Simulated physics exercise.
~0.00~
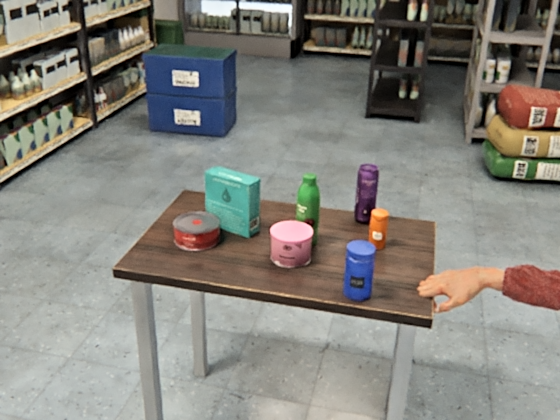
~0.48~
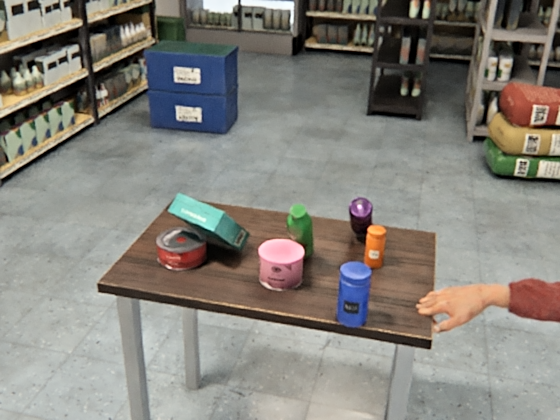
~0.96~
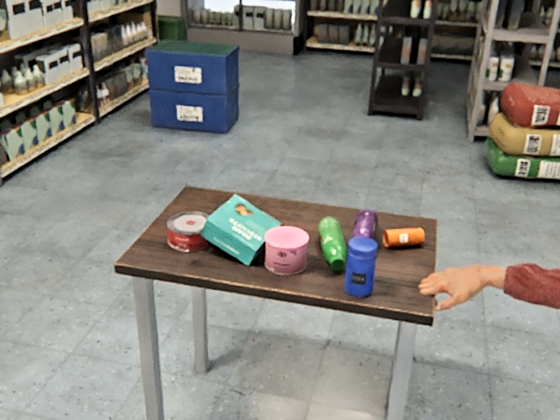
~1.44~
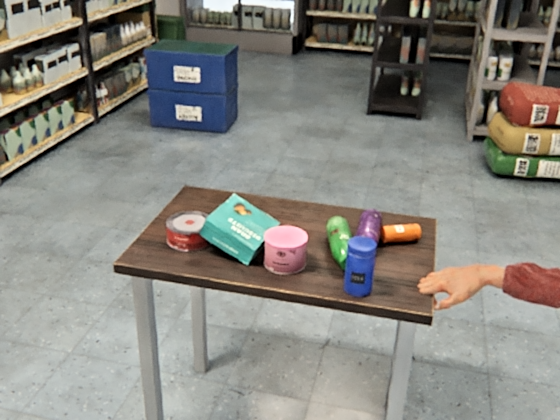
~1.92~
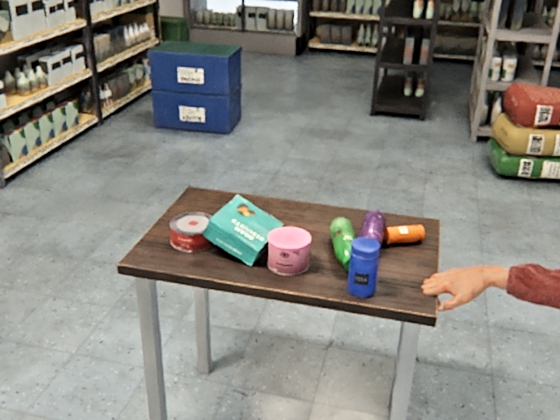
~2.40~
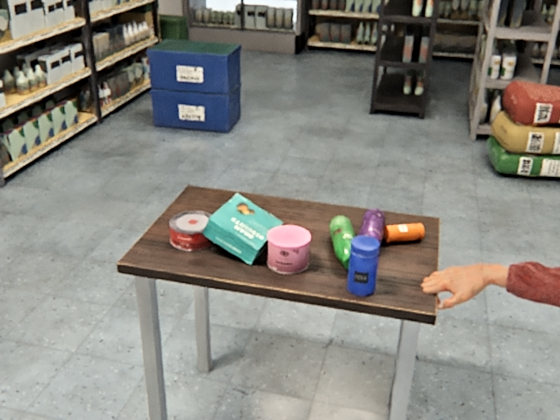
The footage shows seven mixed items on a small table beside an outstretched hand as the table jolts toward the viewer and back; the turquoise packet, purple can, green bottle and orange shaker topple and stay lying on the tabletop, while the blue jar remains upright.
